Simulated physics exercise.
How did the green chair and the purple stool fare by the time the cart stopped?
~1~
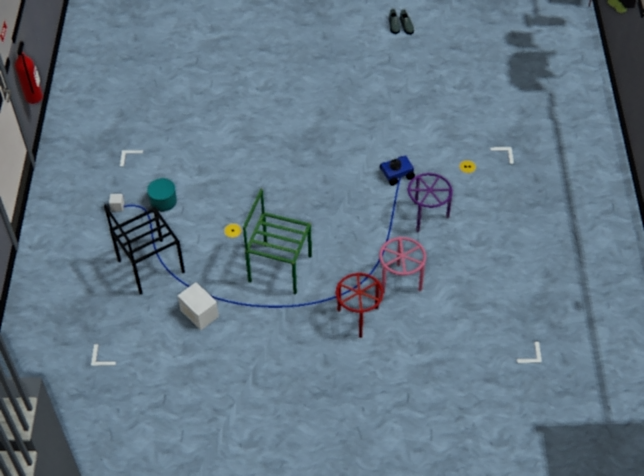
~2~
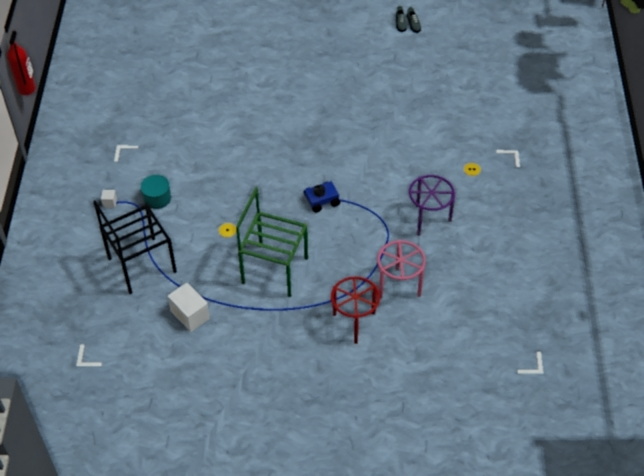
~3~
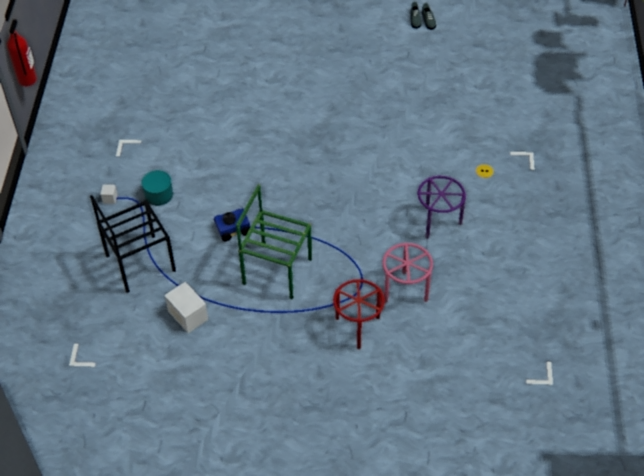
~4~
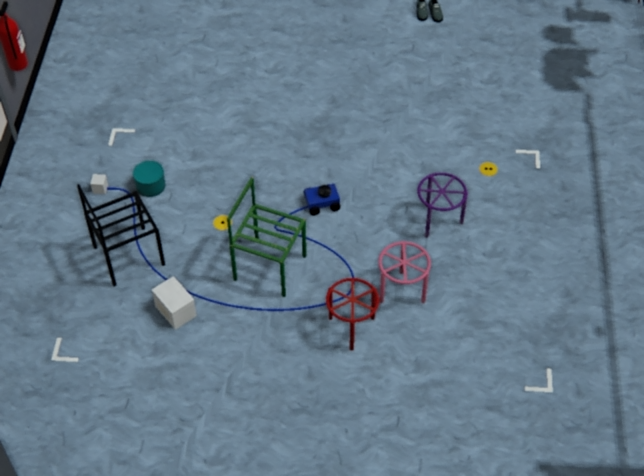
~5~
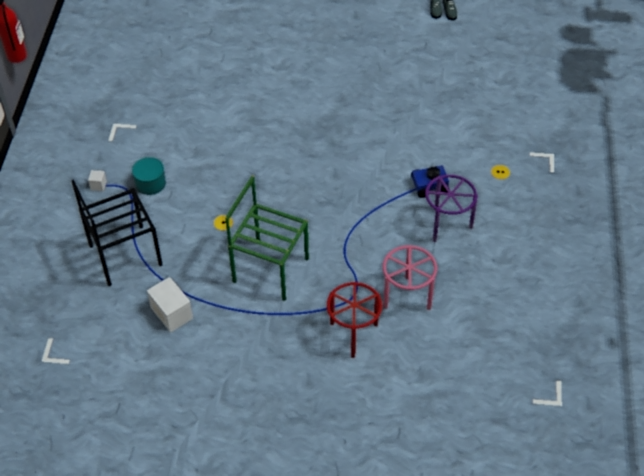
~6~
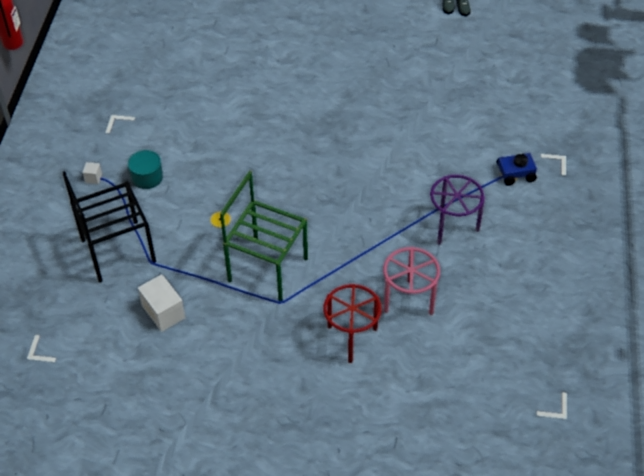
The green chair kept its place, and the purple stool hardly stirred.
